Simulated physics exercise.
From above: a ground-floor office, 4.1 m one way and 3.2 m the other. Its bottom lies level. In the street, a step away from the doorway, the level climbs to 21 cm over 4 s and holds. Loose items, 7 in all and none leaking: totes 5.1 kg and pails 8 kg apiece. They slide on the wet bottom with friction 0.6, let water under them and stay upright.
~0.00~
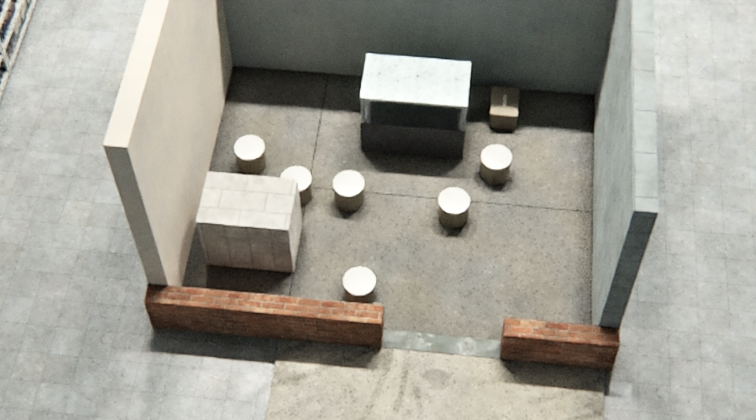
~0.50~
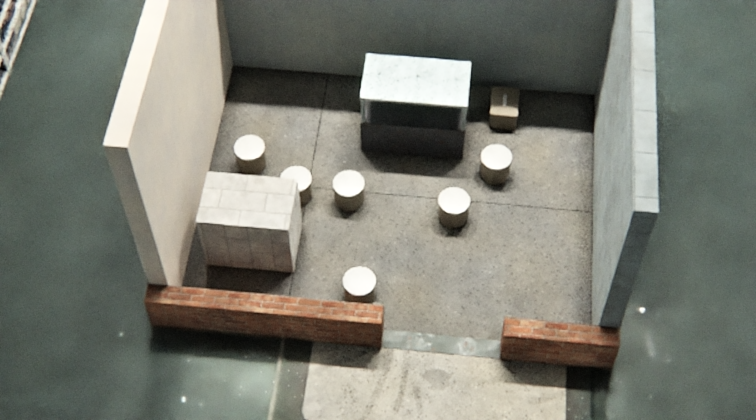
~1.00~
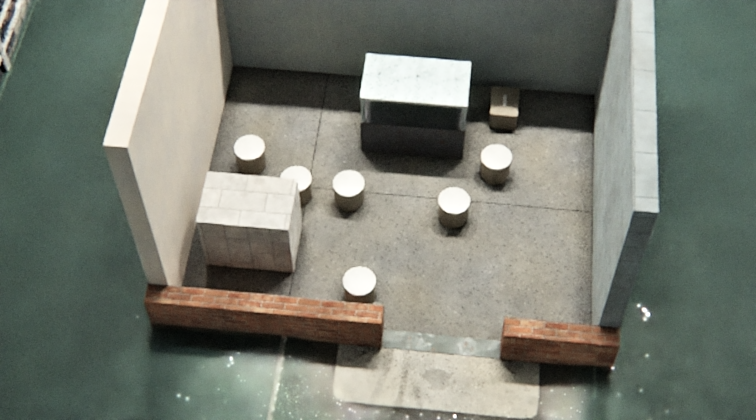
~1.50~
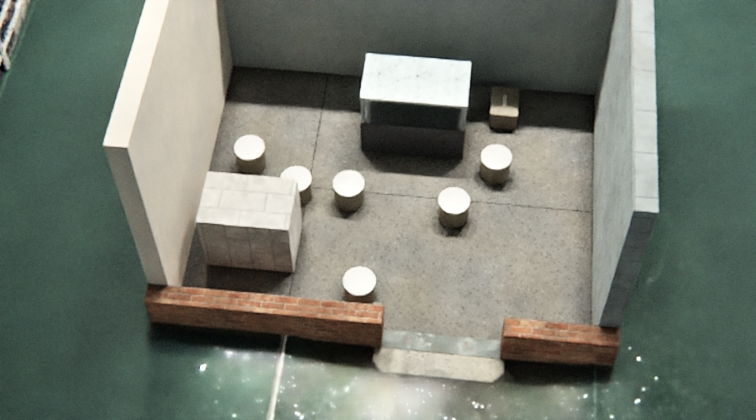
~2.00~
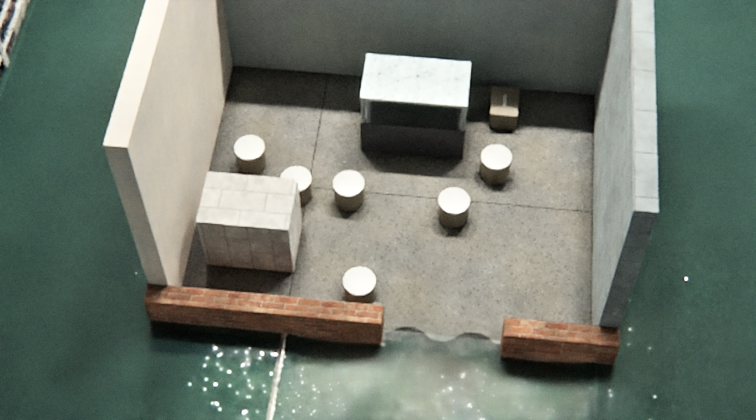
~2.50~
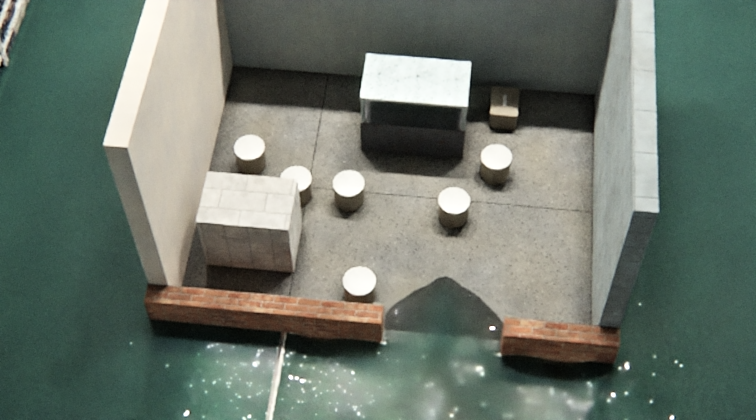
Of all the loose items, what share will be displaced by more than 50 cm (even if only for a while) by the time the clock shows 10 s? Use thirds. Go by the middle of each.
It is between one and two thirds.
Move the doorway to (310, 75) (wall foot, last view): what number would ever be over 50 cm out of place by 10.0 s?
Then 4.
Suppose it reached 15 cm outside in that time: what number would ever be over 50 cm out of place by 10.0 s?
Then 1.
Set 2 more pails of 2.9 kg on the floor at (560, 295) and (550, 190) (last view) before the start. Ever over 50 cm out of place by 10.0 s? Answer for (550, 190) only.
Answer: More.
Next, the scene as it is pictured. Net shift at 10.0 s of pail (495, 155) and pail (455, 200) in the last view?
In that order: 100 cm, 200 cm.
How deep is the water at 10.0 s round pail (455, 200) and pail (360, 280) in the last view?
About 15 and 4 cm.
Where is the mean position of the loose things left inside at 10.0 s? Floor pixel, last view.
Near (364, 167).
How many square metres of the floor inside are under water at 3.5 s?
About 2.5 m2.
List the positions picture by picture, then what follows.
In the first frame, a tote at (505, 101), on the bottom; a pail at (497, 157) rests on the ground; water covers 0.0 m2; 0 of 7 have shifted.
In the second frame, a tote at (505, 101), on the bottom; a pail at (497, 157) rests on the ground; 0.0 m2 under water; 0 of 7 have shifted.
In the third frame, a tote at (505, 101), on the bottom; a pail at (497, 157), on the bottom; water covers 0.0 m2; 0 of 7 have shifted.
In the fourth frame, a tote at (505, 101) rests on the ground; a pail at (497, 157) rests on the ground; 0.0 m2 under water; 0 of 7 have shifted.
In the fifth frame, a tote at (505, 101) rests on the ground; a pail at (497, 157), on the bottom; 0.0 m2 under water; 0 of 7 have shifted.
In the sixth frame, a tote at (505, 101), on the bottom; a pail at (497, 157), on the bottom; 0.5 m2 under water; 0 of 7 have shifted.
After 3.5 s 0 of 7 are over 50 cm from their spots; 0 afloat.
After 4.5 s 0 of 7 are over 50 cm from their spots; 0 afloat.
After 7.0 s 2 of 7 are over 50 cm from their spots; 2 afloat.
After 10.0 s 3 of 7 are over 50 cm from their spots, and 3 have been at some point; 5 afloat.
